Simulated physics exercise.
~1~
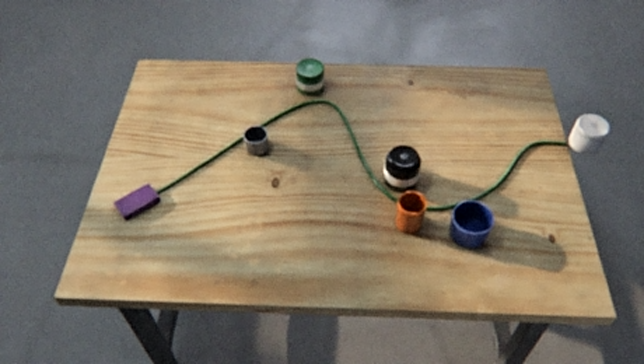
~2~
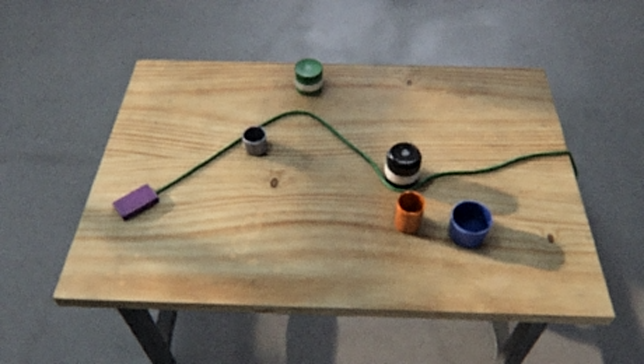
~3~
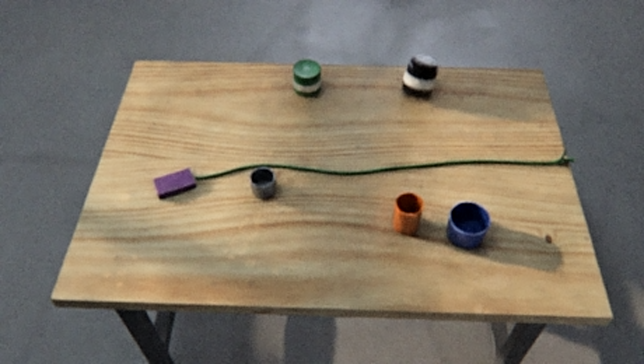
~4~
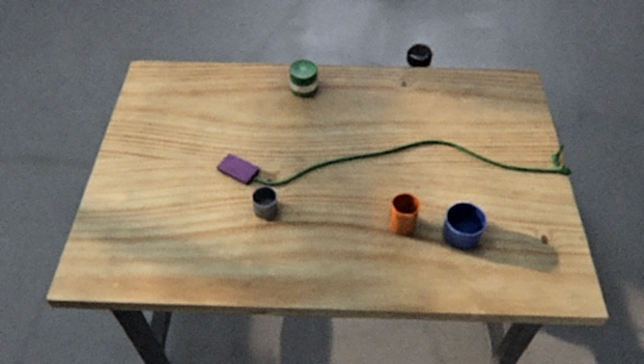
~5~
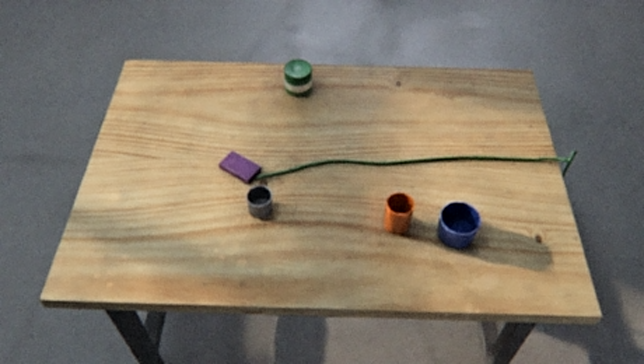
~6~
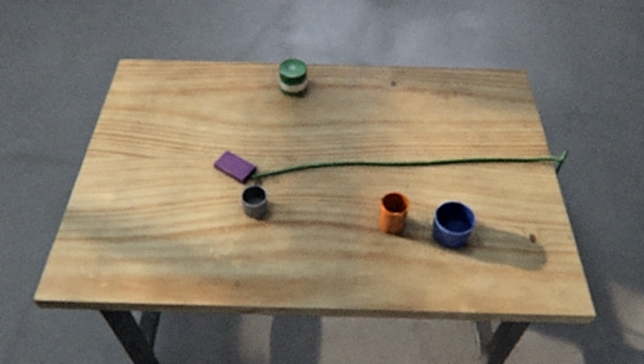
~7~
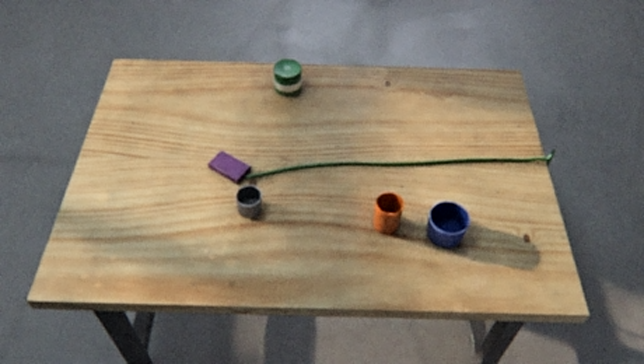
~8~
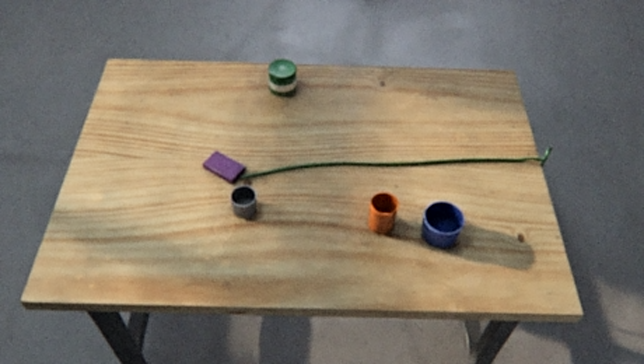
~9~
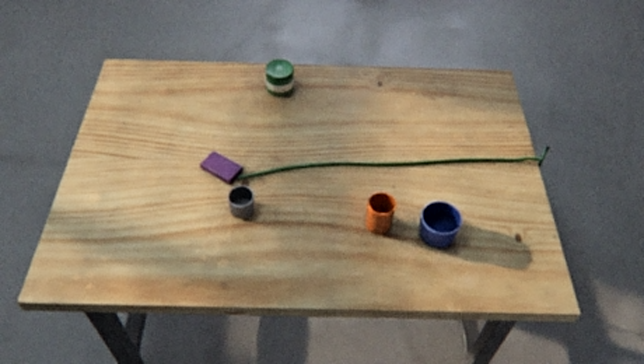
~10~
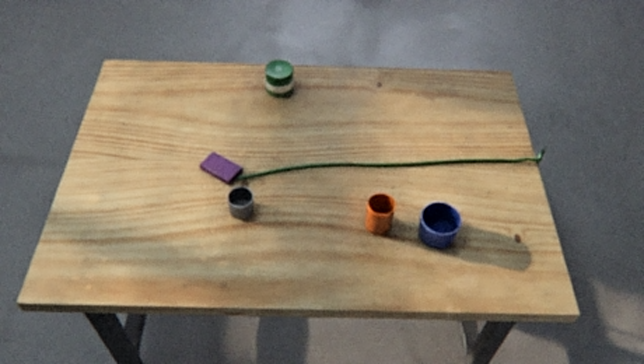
On a wooden table, a green cable pulling taut drags a purple block rightward, nudging a grey mug and sweeping a black jar off the far edge.
